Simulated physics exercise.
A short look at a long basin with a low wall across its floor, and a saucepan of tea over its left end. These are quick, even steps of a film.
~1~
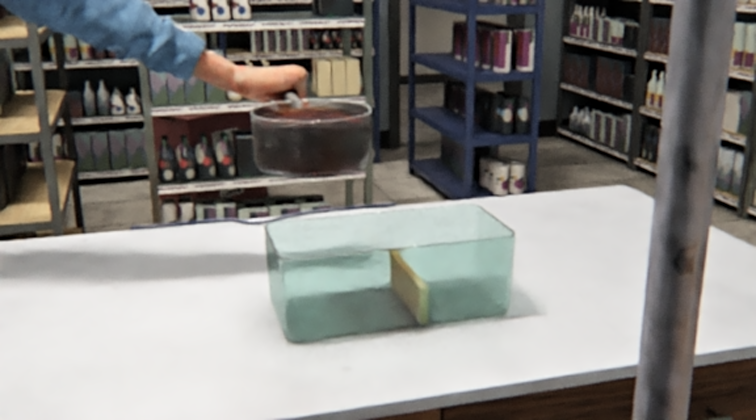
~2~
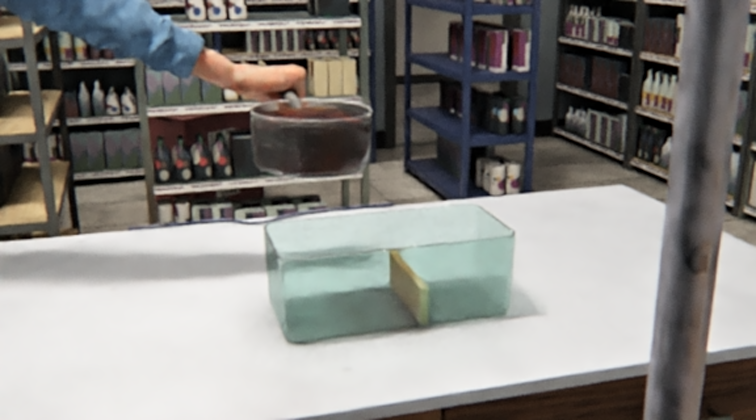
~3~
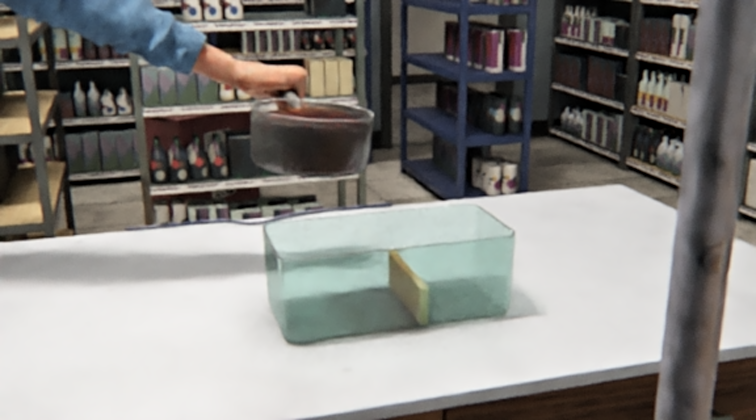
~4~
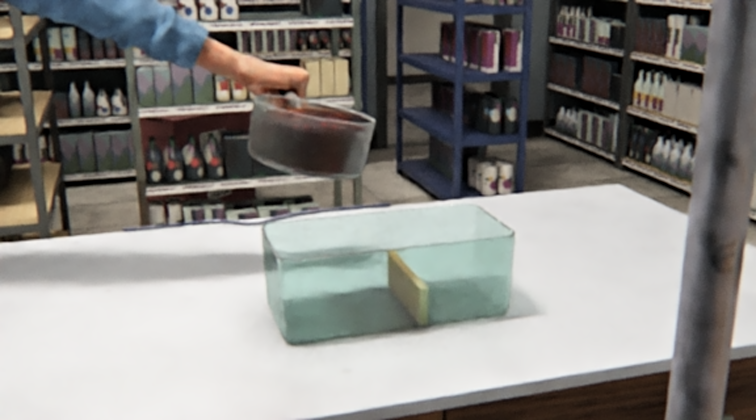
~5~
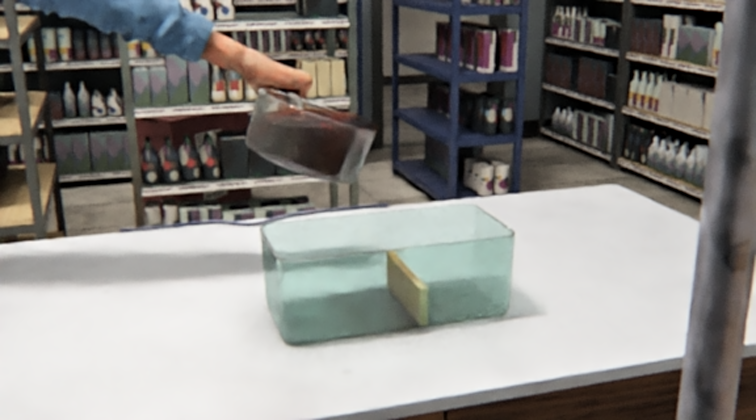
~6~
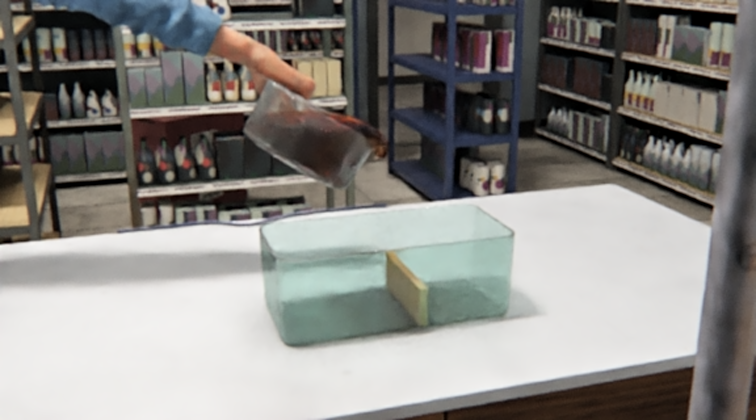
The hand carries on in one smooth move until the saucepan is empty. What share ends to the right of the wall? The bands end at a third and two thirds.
It comes to from a third to two thirds.
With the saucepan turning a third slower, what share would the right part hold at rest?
Some 60 per cent.
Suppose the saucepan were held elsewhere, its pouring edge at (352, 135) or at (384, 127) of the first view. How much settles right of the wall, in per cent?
Roughly 15 per cent, and 60 per cent.
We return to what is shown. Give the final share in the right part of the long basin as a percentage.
Roughly 50 in a hundred.
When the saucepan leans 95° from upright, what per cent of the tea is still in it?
Near 20 %.
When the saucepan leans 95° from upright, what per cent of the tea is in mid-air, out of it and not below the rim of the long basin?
About 30 per cent.
A moment on, the saucepan is tipped on its side and 18 per cent is still to pour, 9 is left of the wall and 40 right of it.
Next, the saucepan is tipped right over and 2 per cent is still to pour, 44 is left of the wall and 48 right of it.
Then the saucepan is tipped right over and 0 per cent is still to pour, 50 is left of the wall and 49 right of it.
Later the saucepan is tipped right over and 0 per cent is still to pour, 50 is left of the wall and 49 right of it.
Finally, 50 per cent lies left of the wall, 49 right of it and 1 outside.
